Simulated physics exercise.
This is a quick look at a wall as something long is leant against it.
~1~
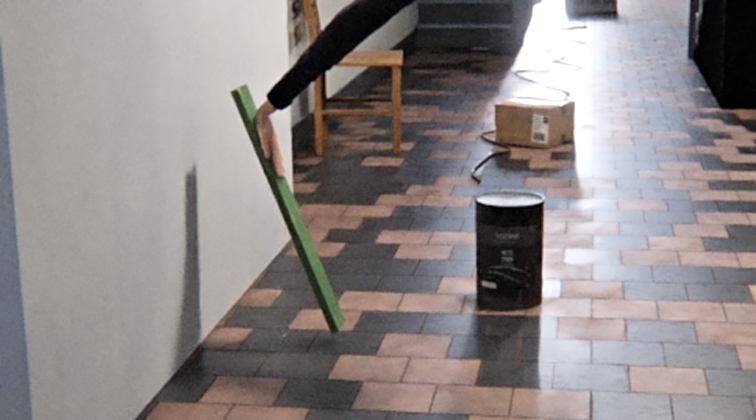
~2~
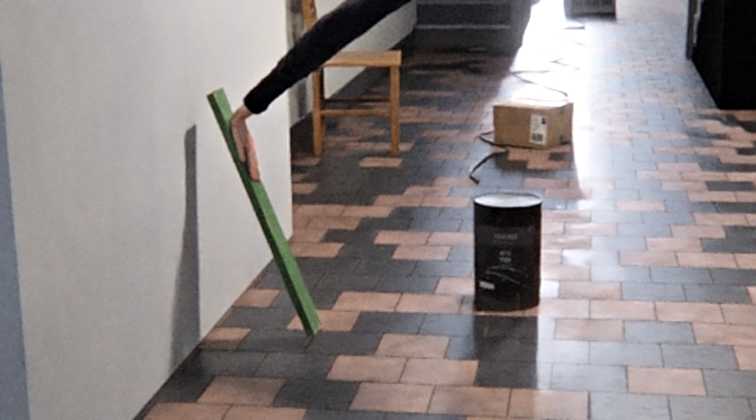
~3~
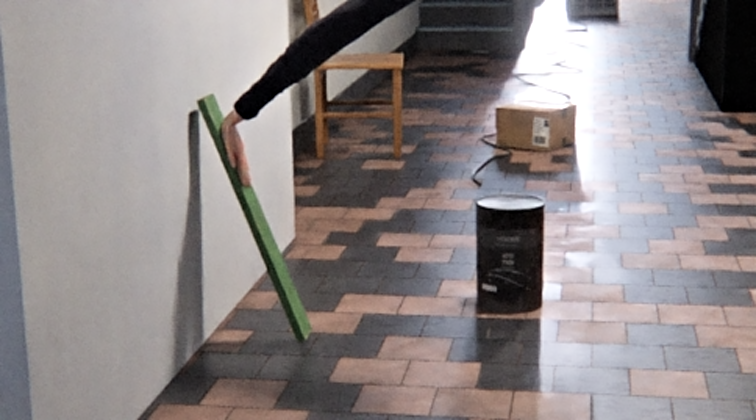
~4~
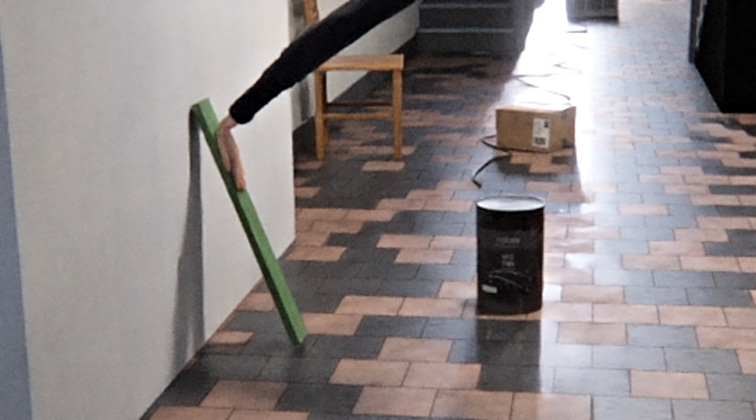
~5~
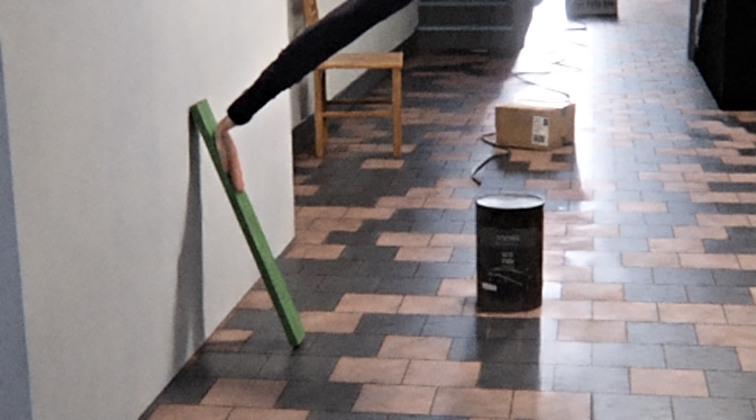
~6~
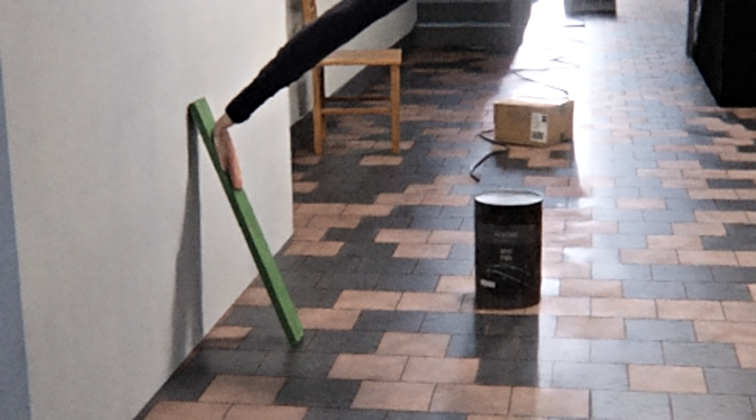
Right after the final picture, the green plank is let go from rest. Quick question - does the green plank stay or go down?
It stays.
Then, 0.40 s on from there, no change.
Then, 0.90 s on from there, green plank resting near (248, 222).
In the end, both unmoved. At the end, from the last picture's camera, green plank near (248, 222). The plank remains leaning.
